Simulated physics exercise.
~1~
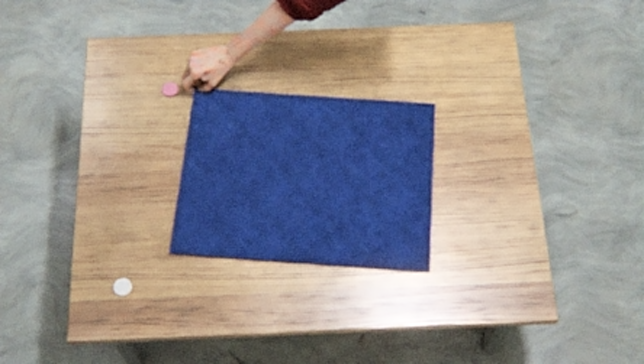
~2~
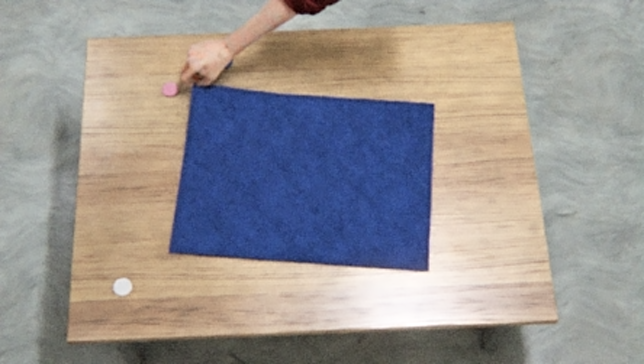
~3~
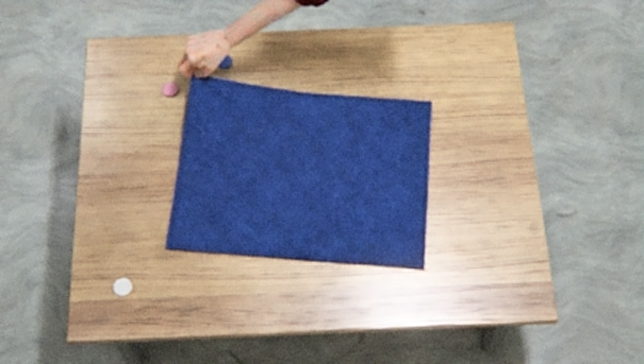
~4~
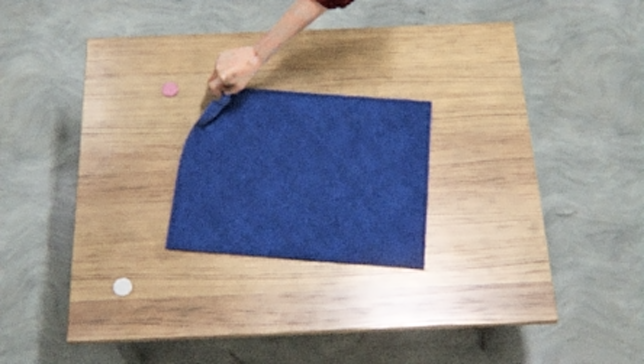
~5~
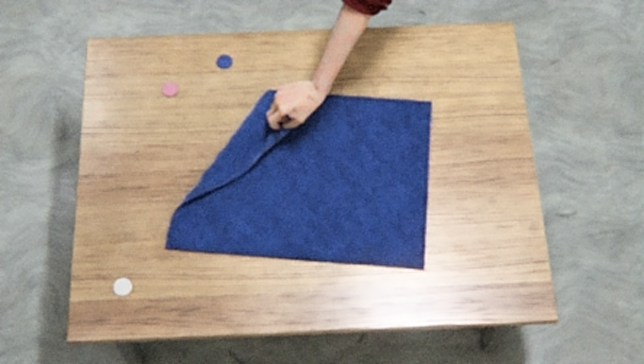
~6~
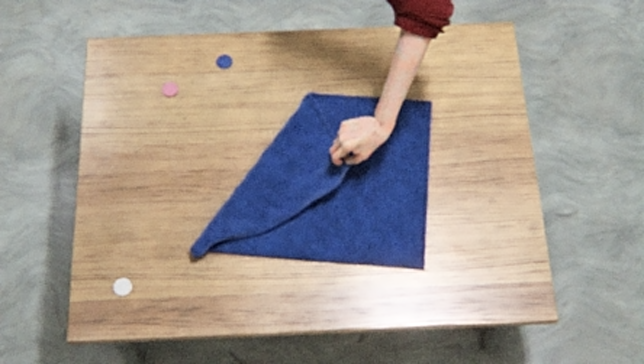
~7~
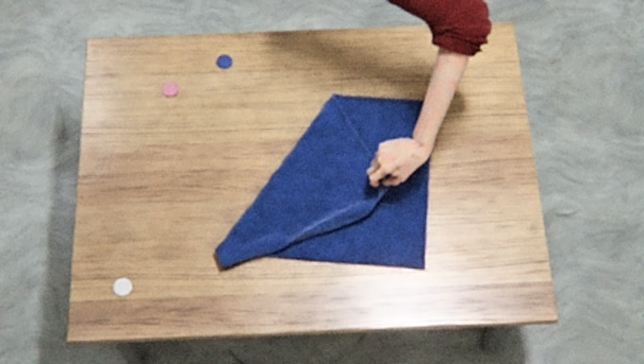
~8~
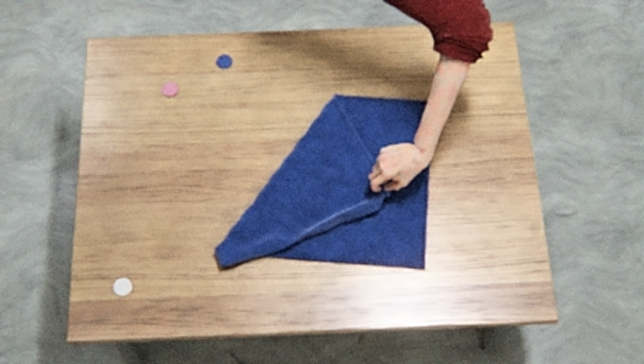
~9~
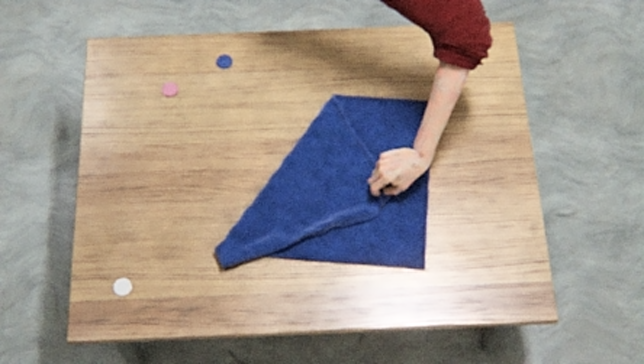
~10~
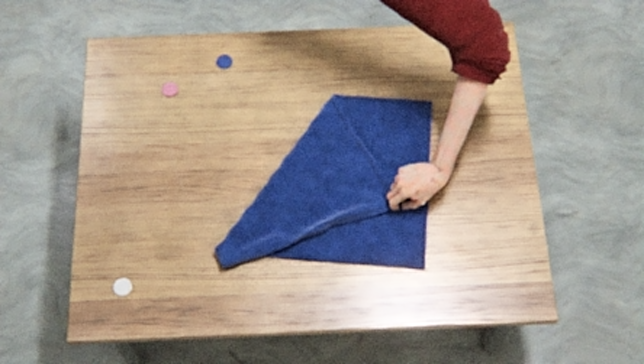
On a wooden table, a hand lifting a blue cloth's upper left corner, uncovering a blue disc, and folding it rightward.
